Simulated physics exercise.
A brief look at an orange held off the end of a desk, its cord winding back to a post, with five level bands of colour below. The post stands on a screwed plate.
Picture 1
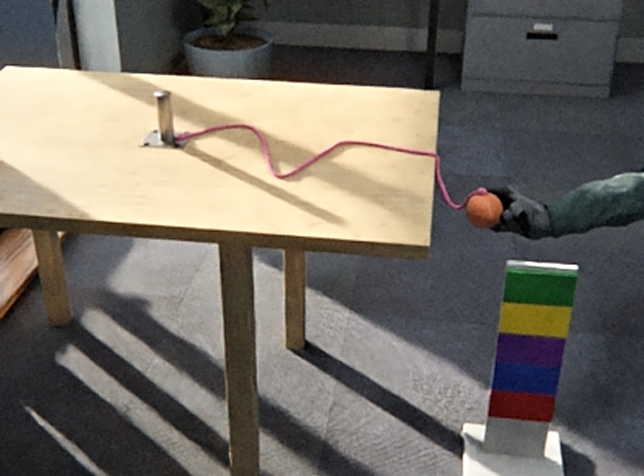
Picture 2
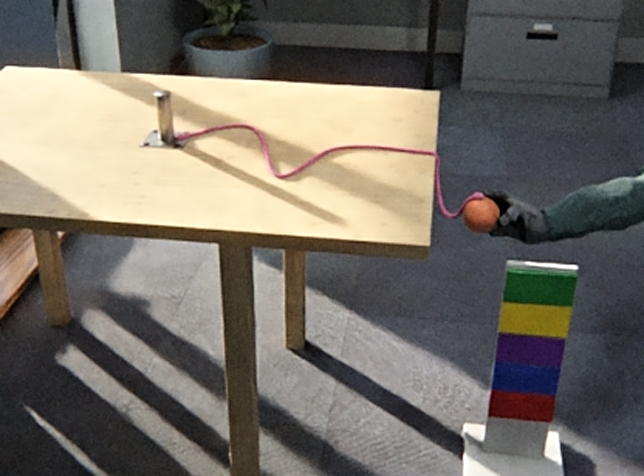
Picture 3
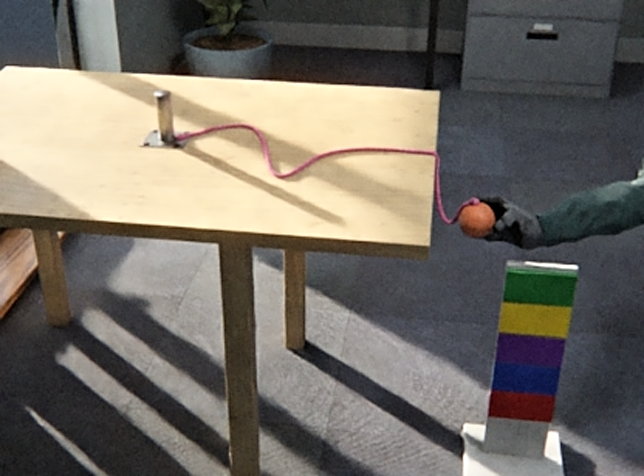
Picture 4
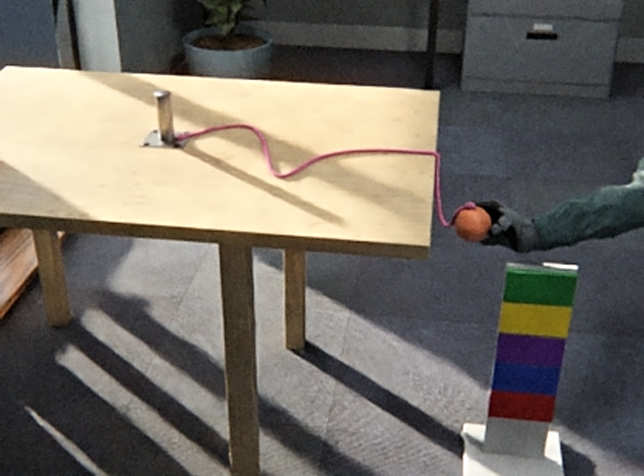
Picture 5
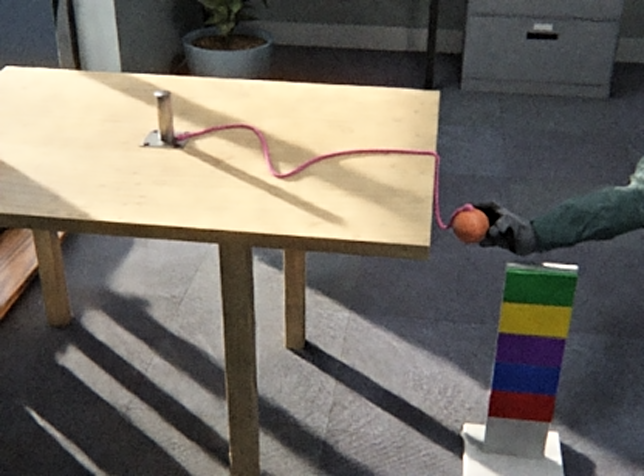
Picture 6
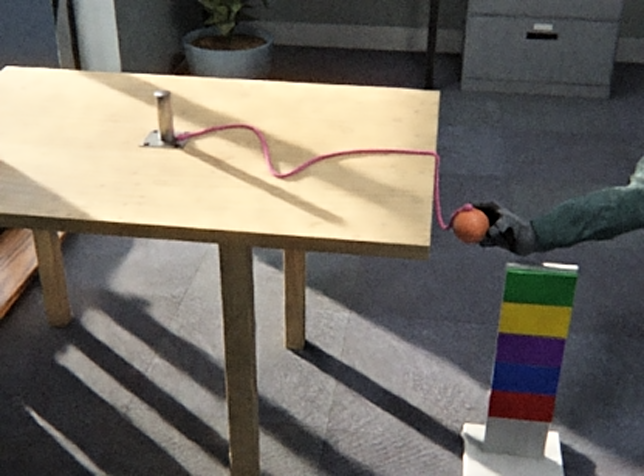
We see a dark-gloved hand holding an orange ball just off the right edge of a wooden table, its pink cord winding back to a metal post, as the hand shifts slightly left beside a color-banded stand and then stays nearly still.
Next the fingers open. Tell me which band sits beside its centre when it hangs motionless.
The red one sits beside it.
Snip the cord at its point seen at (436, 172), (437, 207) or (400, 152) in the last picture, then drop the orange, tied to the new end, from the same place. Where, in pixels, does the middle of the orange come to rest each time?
Try by try: (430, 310), (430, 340) and (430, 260).
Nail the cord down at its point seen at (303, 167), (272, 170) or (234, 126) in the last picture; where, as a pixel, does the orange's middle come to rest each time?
Going through the tries, I'd expect close to (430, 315), (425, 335) and lastly (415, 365).
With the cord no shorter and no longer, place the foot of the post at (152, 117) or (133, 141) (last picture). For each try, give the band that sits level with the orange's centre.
Blue; blue.
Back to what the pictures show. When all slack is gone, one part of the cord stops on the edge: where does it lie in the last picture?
Roughly (317, 159).
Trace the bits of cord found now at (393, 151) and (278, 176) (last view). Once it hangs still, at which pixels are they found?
They finish at (429, 242) and (382, 158) respectively.
Soon after, orange near (426, 358); level with blue.
Then, orange near (409, 382); level with red.
At rest, orange near (414, 385); level with red. Its middle rests at the red band.
